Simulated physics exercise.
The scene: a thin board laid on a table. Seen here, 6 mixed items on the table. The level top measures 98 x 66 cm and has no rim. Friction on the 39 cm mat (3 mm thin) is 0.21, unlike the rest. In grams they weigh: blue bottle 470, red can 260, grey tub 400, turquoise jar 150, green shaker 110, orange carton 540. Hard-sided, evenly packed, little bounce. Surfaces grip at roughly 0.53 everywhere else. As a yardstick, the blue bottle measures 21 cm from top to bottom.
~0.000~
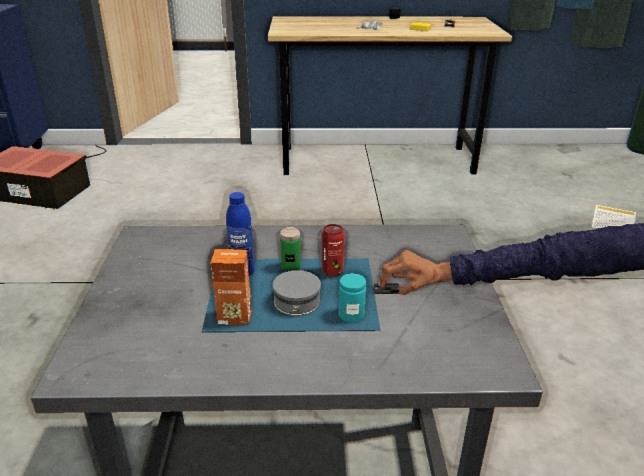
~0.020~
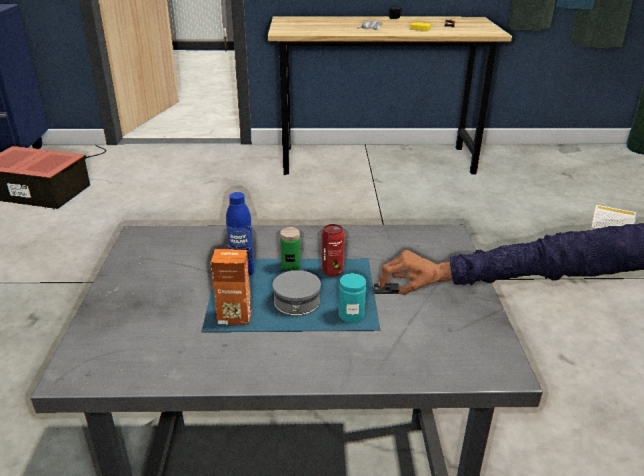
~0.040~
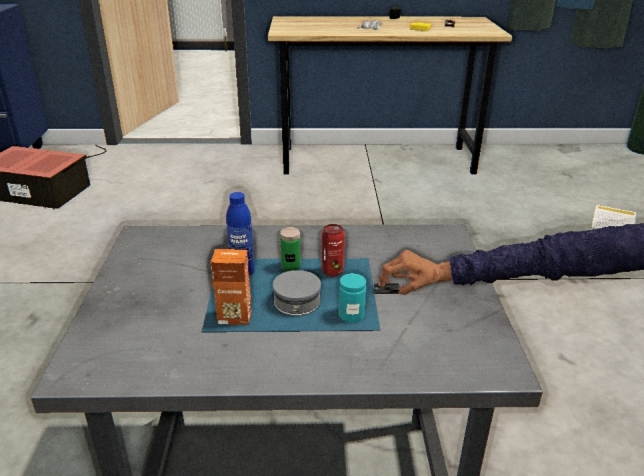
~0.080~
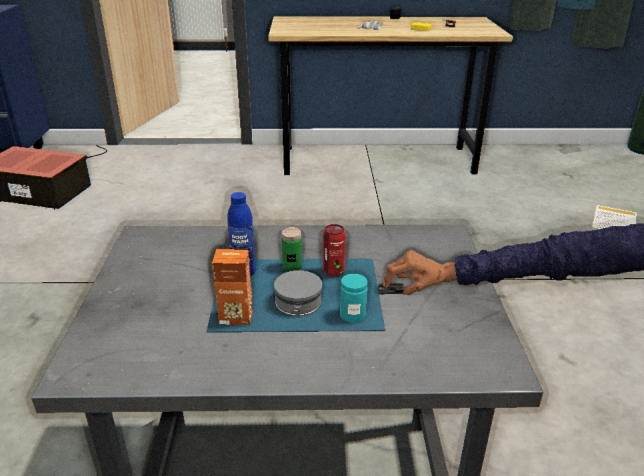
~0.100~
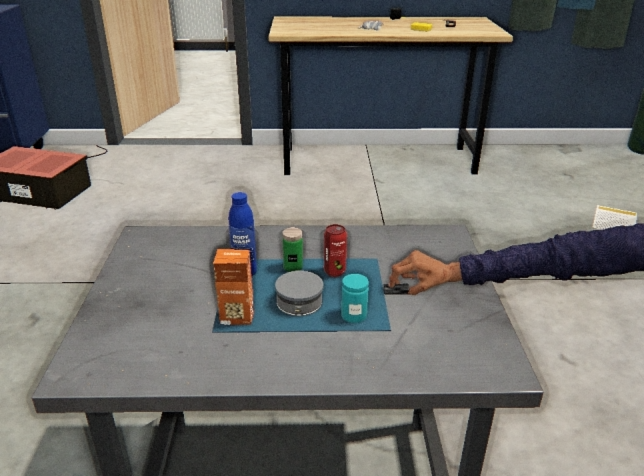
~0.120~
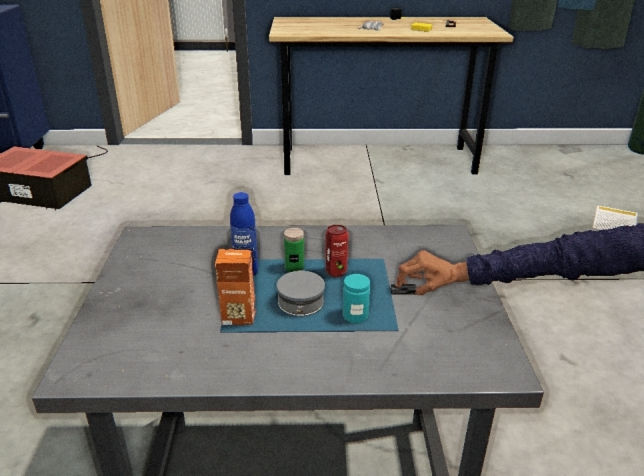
A hand pinching the right edge of a blue mat on a gray table stayed still at first, then drew it slightly to the right, and the six containers on top shifted a little too.
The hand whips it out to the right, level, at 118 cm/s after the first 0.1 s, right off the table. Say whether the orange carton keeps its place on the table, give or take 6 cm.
The orange carton holds its spot.
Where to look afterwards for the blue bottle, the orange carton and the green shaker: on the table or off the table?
The blue bottle is still on the table; the orange carton ends on the table; the green shaker is still on the table.
After 0.42 s, 39 cm of pull; orange carton slid 3 cm near (245, 289); green shaker leaning 11°; grey tub slid 15 cm.
After 0.62 s, 63 cm of pull; orange carton slid 3 cm near (246, 289); green shaker leaning 64°; red can slid 35 cm.
After 0.92 s, 89 cm of pull; red can and turquoise jar now off the table; orange carton slid 3 cm near (246, 289); green shaker on its side.
At rest (1.7 s), off the table, red can and turquoise jar; tipped over on the table, green shaker; not toppled but over 6 cm from the start, grey tub; the other 2 in place, give or take 6 cm. Seen from the same camera at the end, orange carton near (246, 289).
